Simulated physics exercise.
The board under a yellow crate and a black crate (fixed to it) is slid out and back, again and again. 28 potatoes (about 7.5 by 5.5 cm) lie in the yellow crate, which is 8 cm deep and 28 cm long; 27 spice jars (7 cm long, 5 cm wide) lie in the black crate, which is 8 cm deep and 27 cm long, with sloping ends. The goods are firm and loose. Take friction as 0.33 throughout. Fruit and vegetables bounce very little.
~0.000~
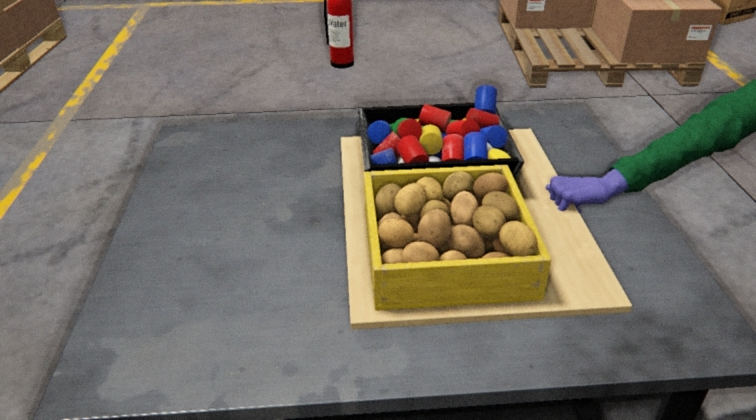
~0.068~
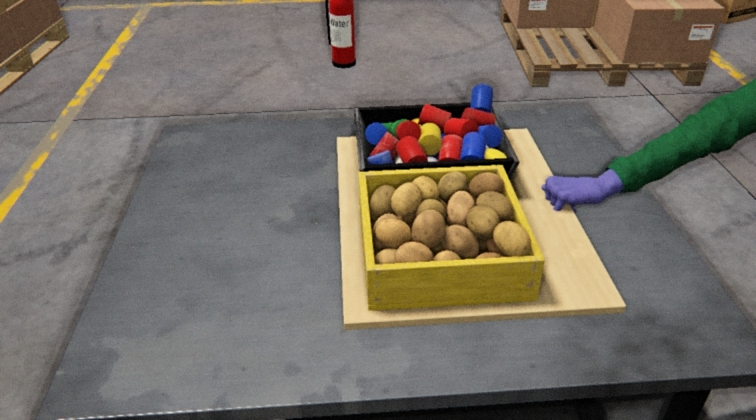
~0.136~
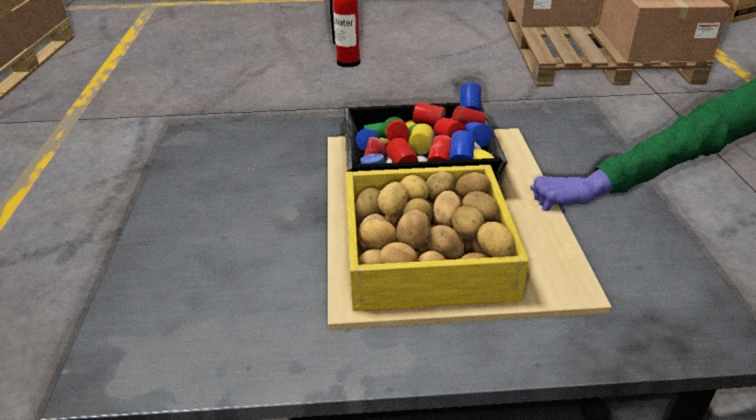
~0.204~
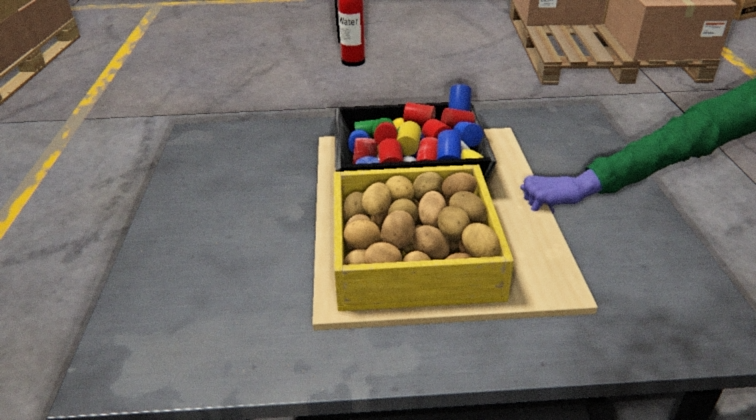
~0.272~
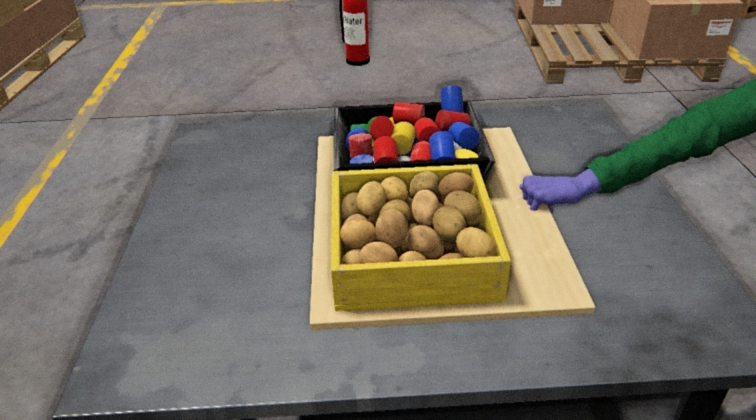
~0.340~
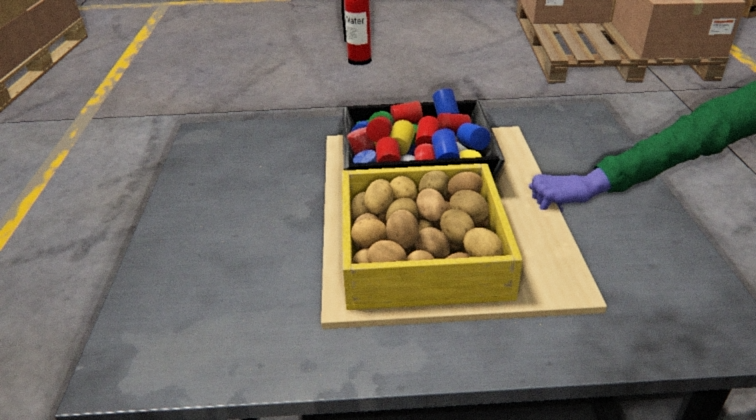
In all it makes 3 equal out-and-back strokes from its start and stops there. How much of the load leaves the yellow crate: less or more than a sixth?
Fewer than one in six of the potatoes leave the yellow crate.
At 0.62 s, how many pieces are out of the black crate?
Out by then, roughly: Black crate 0.
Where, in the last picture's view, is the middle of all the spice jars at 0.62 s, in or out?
At about (454, 148).
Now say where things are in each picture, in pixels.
In the first picture (we follow the rim corner now nearest the camera), yellow crate at (382, 267); black crate (its farthest corner) at (491, 103); board 0 cm from its start; nothing out yet.
In the second picture, yellow crate at (375, 267); black crate at (487, 103); board 2 cm from its start.
In the third picture, yellow crate at (358, 268); black crate at (477, 103); board 5 cm from its start.
In the fourth picture, yellow crate at (343, 268); black crate at (469, 103); board 9 cm from its start.
In the fifth picture, yellow crate at (339, 268); black crate at (468, 102); board 10 cm from its start.
In the sixth picture, yellow crate at (351, 267); black crate at (477, 101); board 8 cm from its start; nothing out yet.
After 0.62 s, 0 of 28 out of the yellow crate and 0 of 27 out of the black crate.
After 0.98 s, 0 of 28 out of the yellow crate and 0 of 27 out of the black crate.
After 1.47 s, 0 of 28 out of the yellow crate and 0 of 27 out of the black crate.
When it is over (at 2.11 s), 0 of 28 out of the yellow crate and 0 of 27 out of the black crate. Asked share, 0 of 28, 0 per cent.
